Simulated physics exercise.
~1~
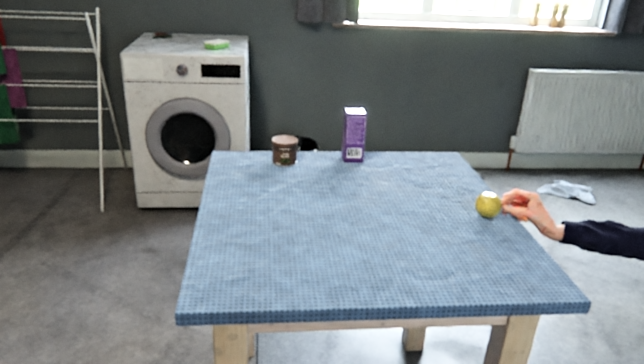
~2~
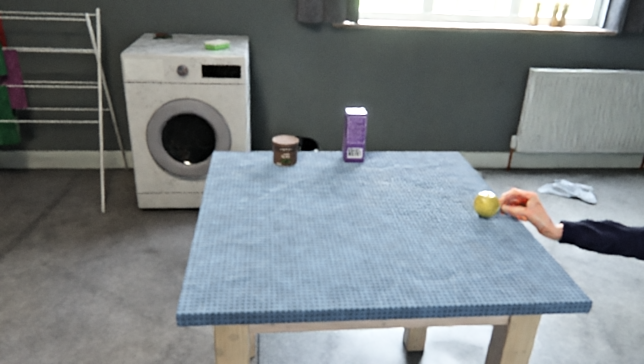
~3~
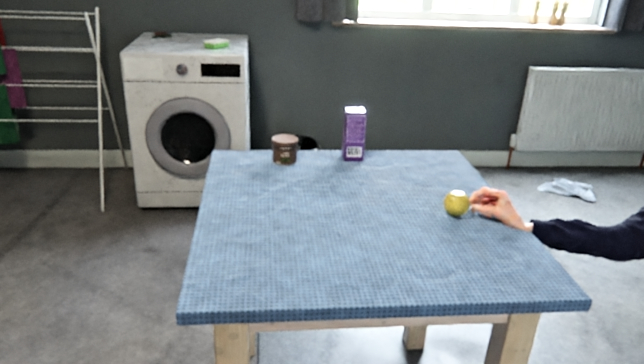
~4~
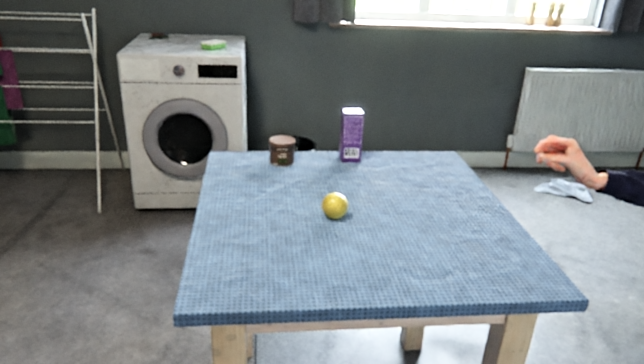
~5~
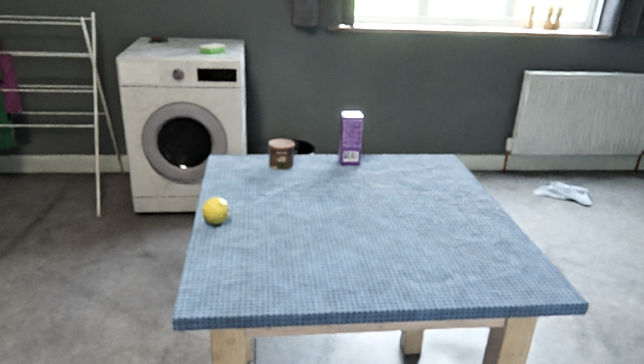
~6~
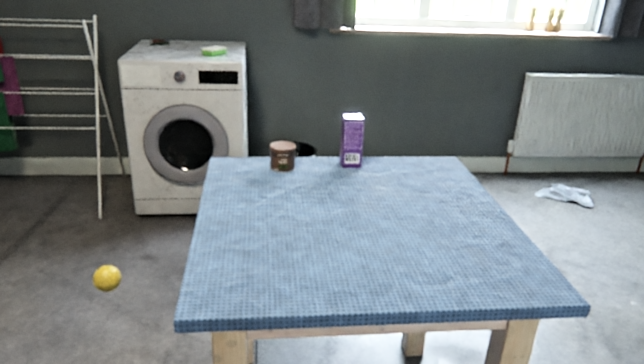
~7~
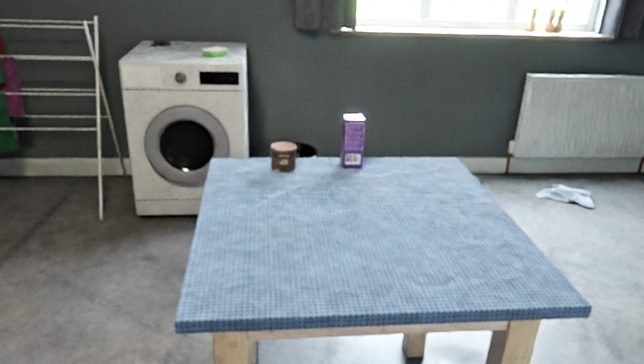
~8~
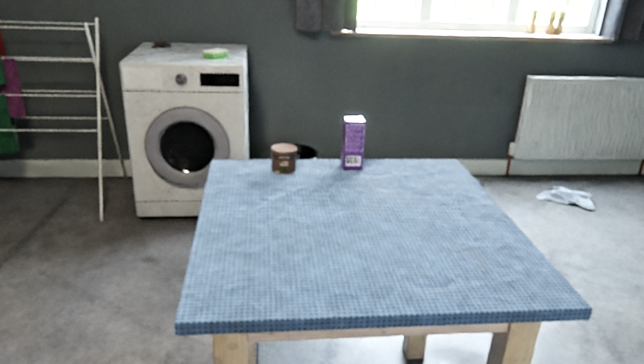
Yellow apple pushed left by a hand, then released, rolling across a blue table past tin and carton and dropping off the left edge.
